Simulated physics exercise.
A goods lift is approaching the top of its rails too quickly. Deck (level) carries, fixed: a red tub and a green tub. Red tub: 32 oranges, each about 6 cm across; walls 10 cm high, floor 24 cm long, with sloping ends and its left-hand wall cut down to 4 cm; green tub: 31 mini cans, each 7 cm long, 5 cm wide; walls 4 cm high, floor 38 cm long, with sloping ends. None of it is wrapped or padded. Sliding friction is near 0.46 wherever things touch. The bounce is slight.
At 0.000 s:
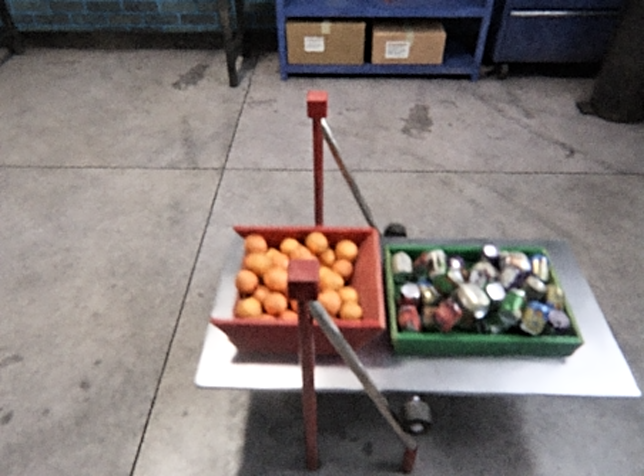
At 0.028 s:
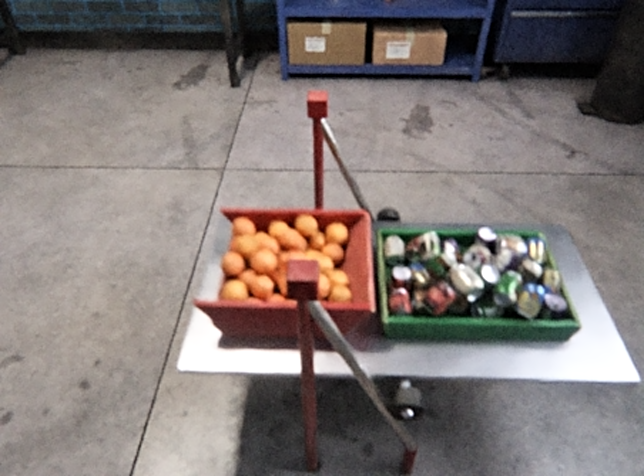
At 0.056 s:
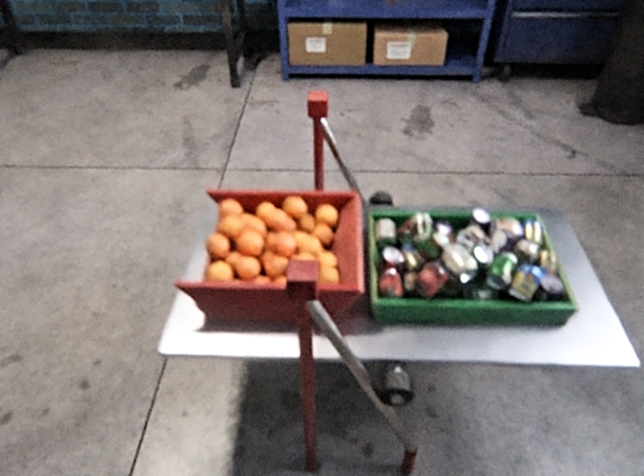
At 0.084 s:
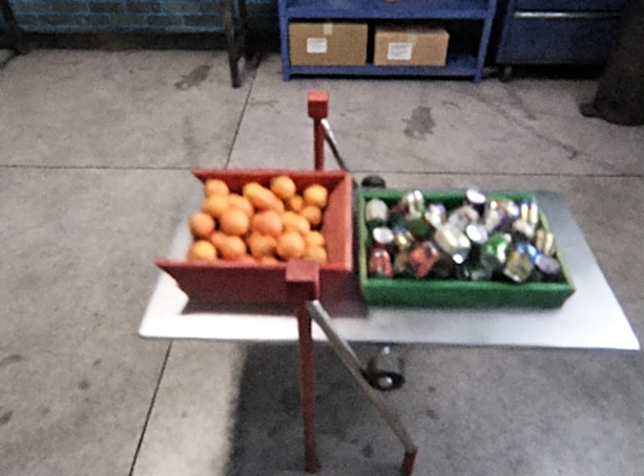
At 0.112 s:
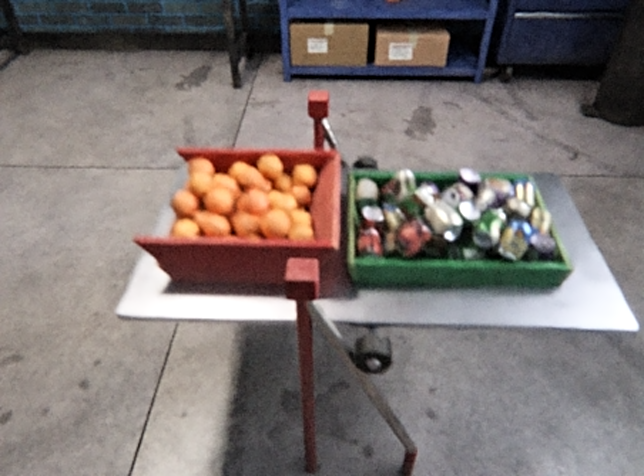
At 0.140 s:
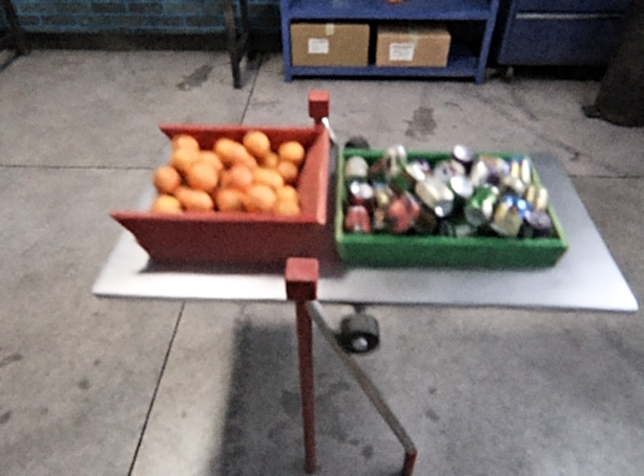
A white platform carrying a red tub of oranges and a green tub of small cans rose steadily between two red posts, and both tubs rode up with it, still full.
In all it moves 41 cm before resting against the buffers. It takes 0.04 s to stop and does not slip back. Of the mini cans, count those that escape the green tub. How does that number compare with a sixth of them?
It is larger than a sixth.
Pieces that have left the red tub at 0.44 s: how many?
Red tub - close to 20.
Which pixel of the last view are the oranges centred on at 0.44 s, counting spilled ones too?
In the last picture they centre on about (58, 78).
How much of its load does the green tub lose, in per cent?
Roughly 70 per cent of them.
After 0.16 s, braking begins.
After 0.28 s, red tub 28 in, 4 out and green tub 28 in, 3 out.
After 0.44 s, red tub 10 in, 22 out and green tub 15 in, 16 out.
After 0.66 s, red tub 0 in, 32 out and green tub 8 in, 23 out.
When it is over (at 1.21 s), red tub 0 in, 32 out and green tub 9 in, 22 out. Asked share, 22 of 31, 71 per cent.
